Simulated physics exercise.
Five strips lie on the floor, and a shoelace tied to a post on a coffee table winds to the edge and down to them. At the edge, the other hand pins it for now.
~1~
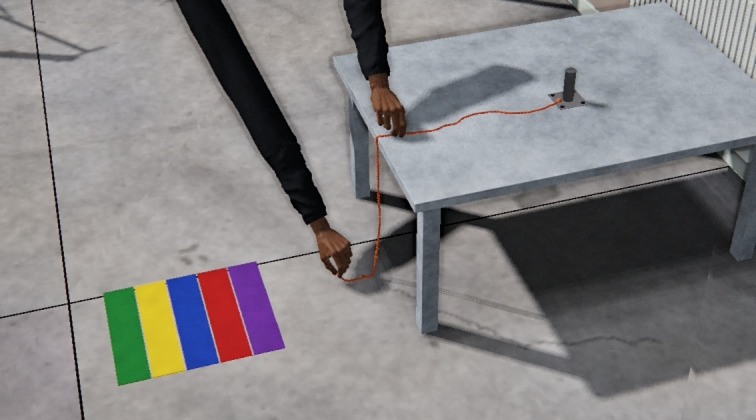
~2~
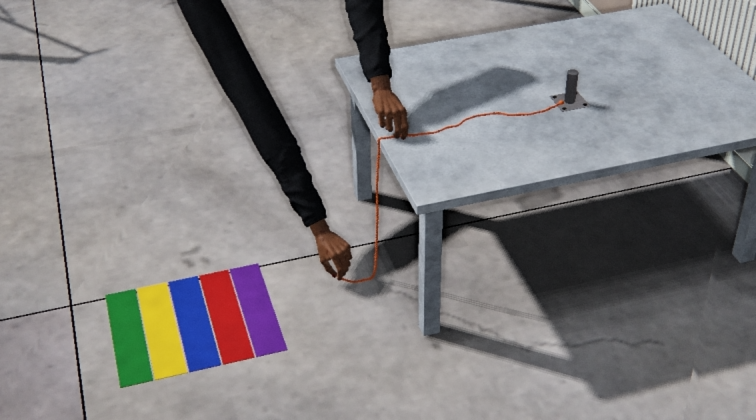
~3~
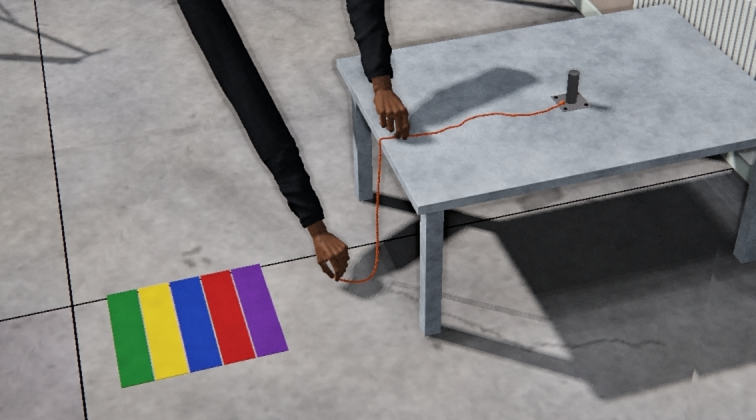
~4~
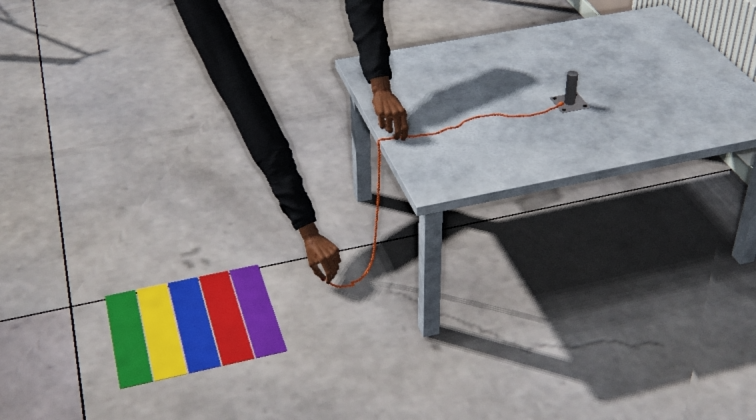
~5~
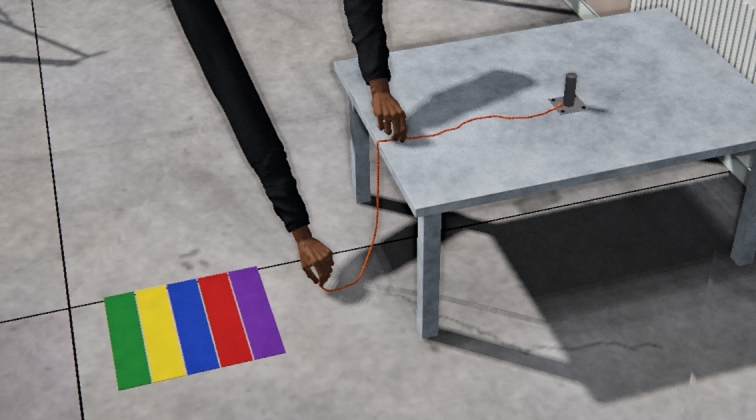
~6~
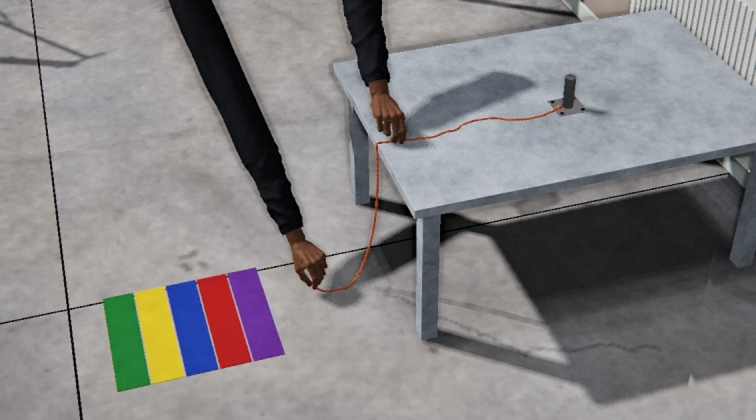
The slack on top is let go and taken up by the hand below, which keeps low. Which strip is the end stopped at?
Stopped at red.
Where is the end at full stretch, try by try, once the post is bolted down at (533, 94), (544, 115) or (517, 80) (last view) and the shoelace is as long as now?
(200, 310), (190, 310) and (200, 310).
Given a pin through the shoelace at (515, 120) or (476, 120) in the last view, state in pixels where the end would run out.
First try near (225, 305), second near (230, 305).
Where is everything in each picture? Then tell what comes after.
In the first frame, end (338, 274); purple (265, 335); red (232, 342); blue (199, 349); yellow (165, 357); green (131, 364).
In the second frame, end (337, 277); shoelace through (537, 113) (474, 117) (420, 134) (378, 166) (377, 218) (375, 270).
In the third frame, end (335, 278).
In the fourth frame, end (326, 280); shoelace through (537, 114) (474, 118) (420, 135) (379, 167) (376, 220) (367, 272).
In the fifth frame, end (319, 283).
In the sixth frame, end (312, 286); shoelace through (535, 117) (472, 121) (418, 139) (377, 170) (374, 223) (358, 275).
Soon after, end near (280, 293); short of the strips.
After that, end near (244, 300); over purple.
At the stop, end near (223, 305); over red. The red one.
